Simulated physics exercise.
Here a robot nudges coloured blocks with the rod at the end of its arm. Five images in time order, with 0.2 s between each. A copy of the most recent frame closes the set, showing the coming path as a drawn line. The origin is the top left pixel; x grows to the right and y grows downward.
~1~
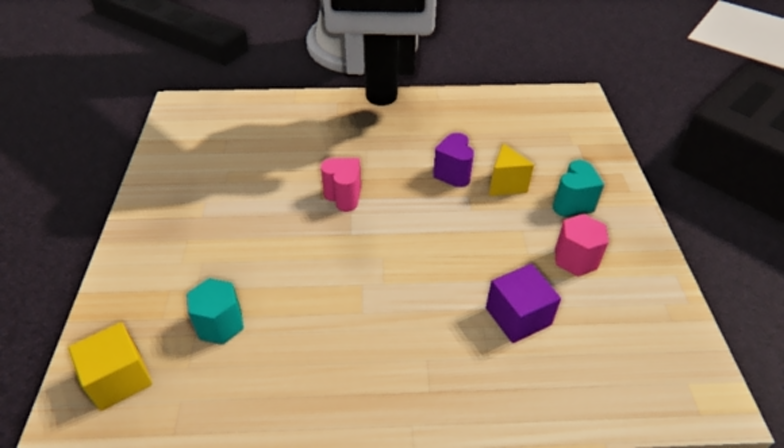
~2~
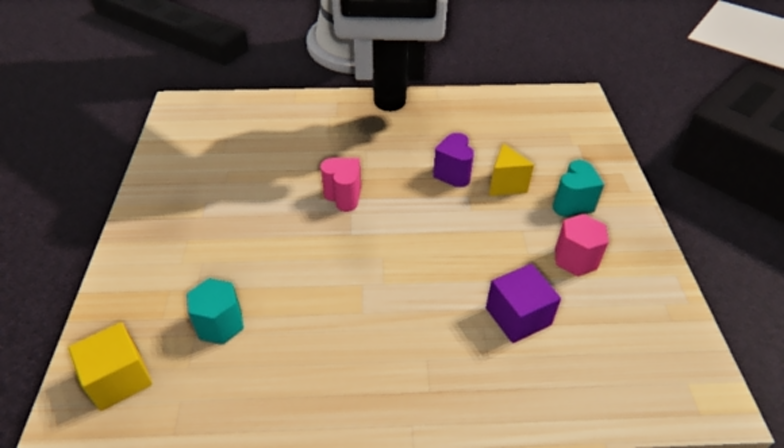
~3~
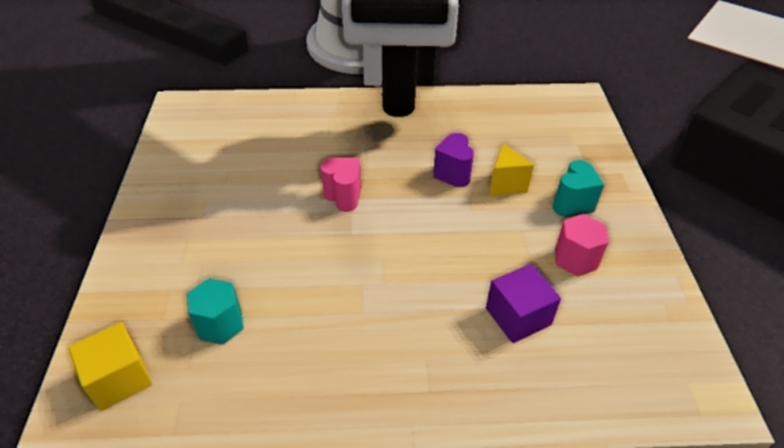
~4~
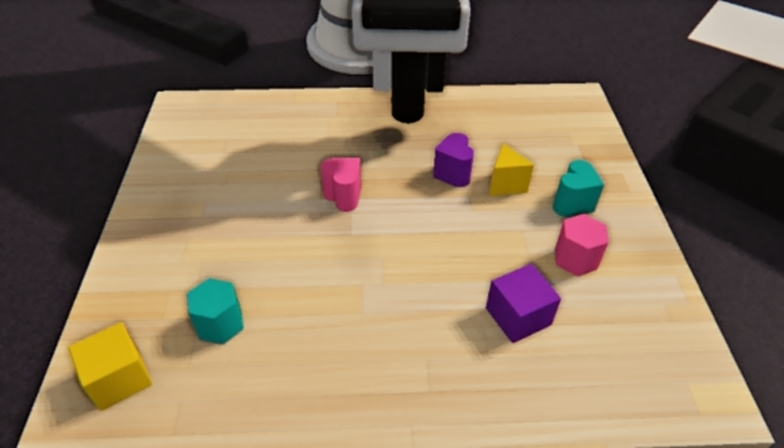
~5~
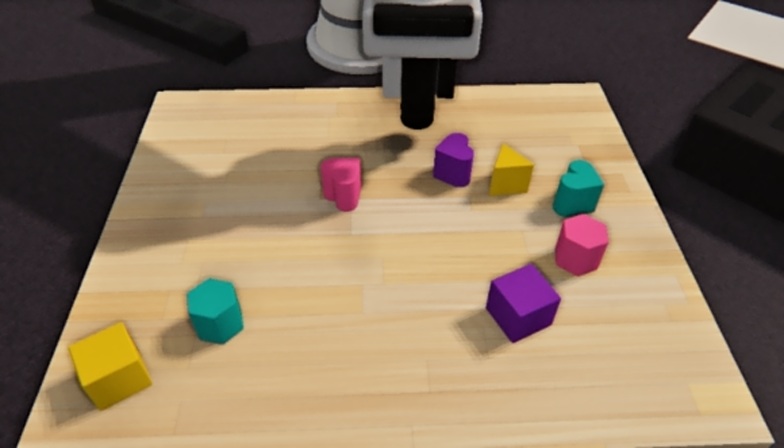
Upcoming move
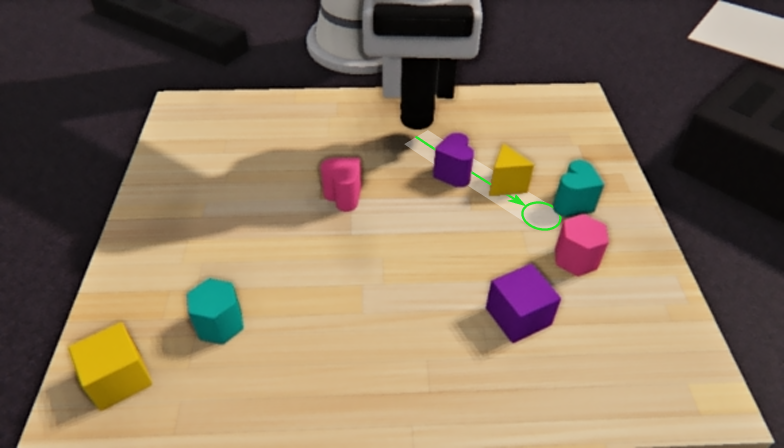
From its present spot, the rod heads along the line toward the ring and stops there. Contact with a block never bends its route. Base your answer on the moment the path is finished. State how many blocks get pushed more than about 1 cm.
Three or more.
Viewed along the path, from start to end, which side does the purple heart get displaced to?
Moves right.
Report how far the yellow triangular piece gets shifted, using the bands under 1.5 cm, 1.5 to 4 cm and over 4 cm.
The answer is over 4 cm.
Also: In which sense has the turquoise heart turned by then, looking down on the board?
From overhead, anticlockwise.
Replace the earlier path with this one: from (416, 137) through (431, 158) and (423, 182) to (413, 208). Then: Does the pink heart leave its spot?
It seems not.
Path on the board, in a line from (416, 137) to (541, 216).
The first path, step by step. One third of the way, rod (456, 145); purple heart (464, 157), turned 25° clockwise.
Two thirds of the way, rod (499, 171); purple heart (480, 177), turned 110° clockwise; yellow triangular piece (532, 169).
At the end, rod (546, 199); purple heart (480, 177), turned 110° clockwise; yellow triangular piece (582, 199); turquoise heart (596, 181), turned 60° anticlockwise; pink hexagonal block in place.
